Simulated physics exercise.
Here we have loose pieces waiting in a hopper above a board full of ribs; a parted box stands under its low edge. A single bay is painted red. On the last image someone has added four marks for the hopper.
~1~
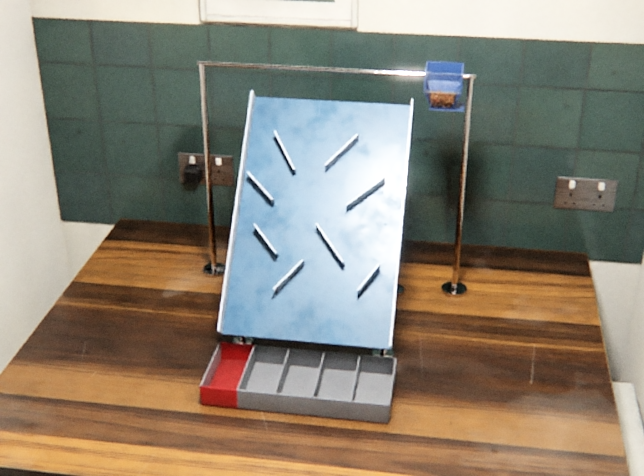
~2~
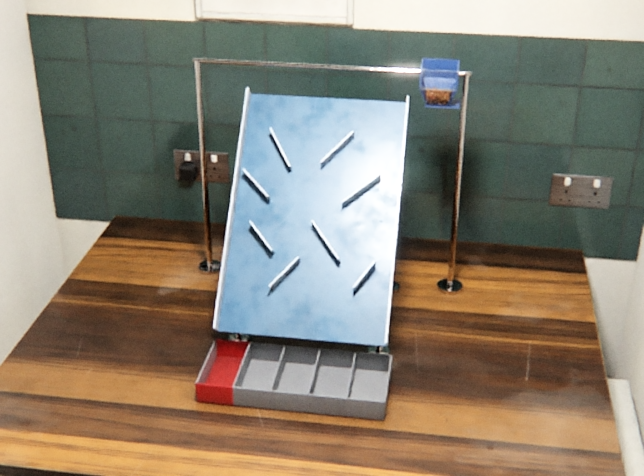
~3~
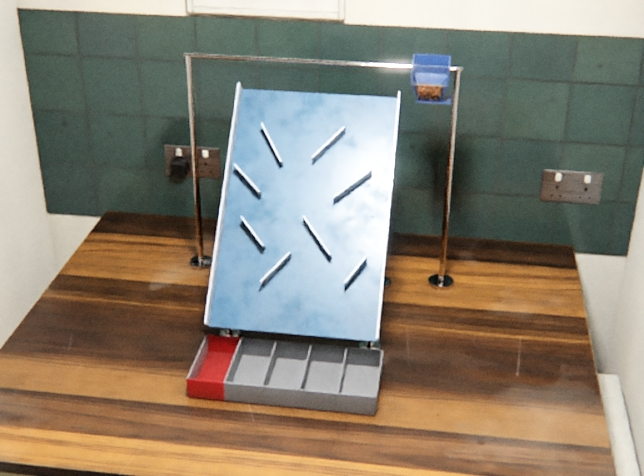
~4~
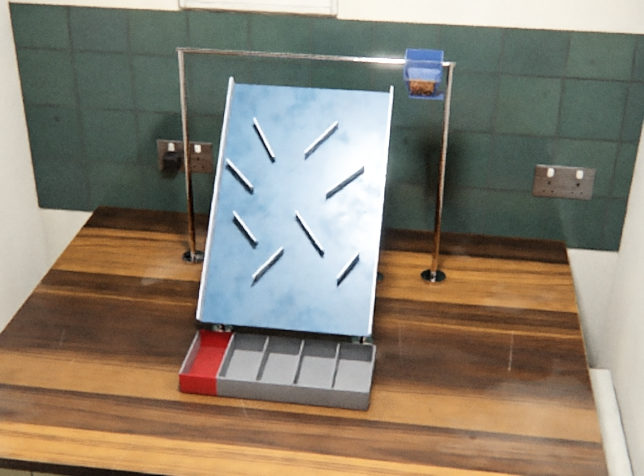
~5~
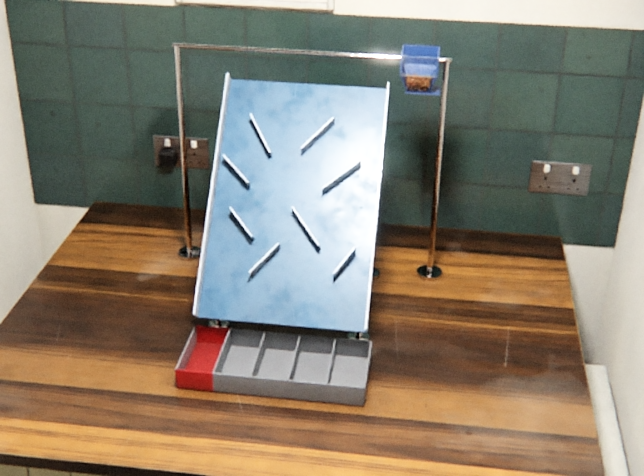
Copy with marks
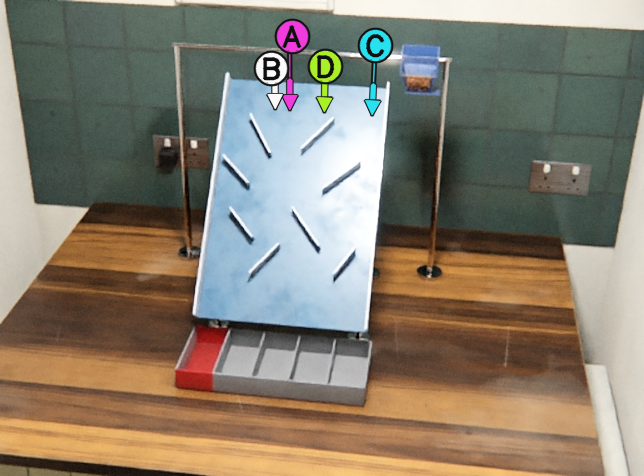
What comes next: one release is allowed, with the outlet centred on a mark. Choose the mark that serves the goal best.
Use mark D.
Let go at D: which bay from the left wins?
The first.
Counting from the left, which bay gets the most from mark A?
It is the first one.
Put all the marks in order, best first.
The order is D, A, B, C.
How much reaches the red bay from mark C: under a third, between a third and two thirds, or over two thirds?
Mark C gives under a third.
On the marked copy, mark A meets the board at (289, 104); mark B meets the board at (275, 103); mark C meets the board at (372, 109); mark D meets the board at (324, 106).
Choosing A, about half in the red bay, about a third in other bays, a small part outside the box.
Choosing B, about a quarter in the red bay, about two thirds in other bays, a small part outside the box.
Choosing C, a small part in the red bay, about two thirds in other bays, about a quarter outside the box.
Choosing D, most in the red bay, a small part in other bays.
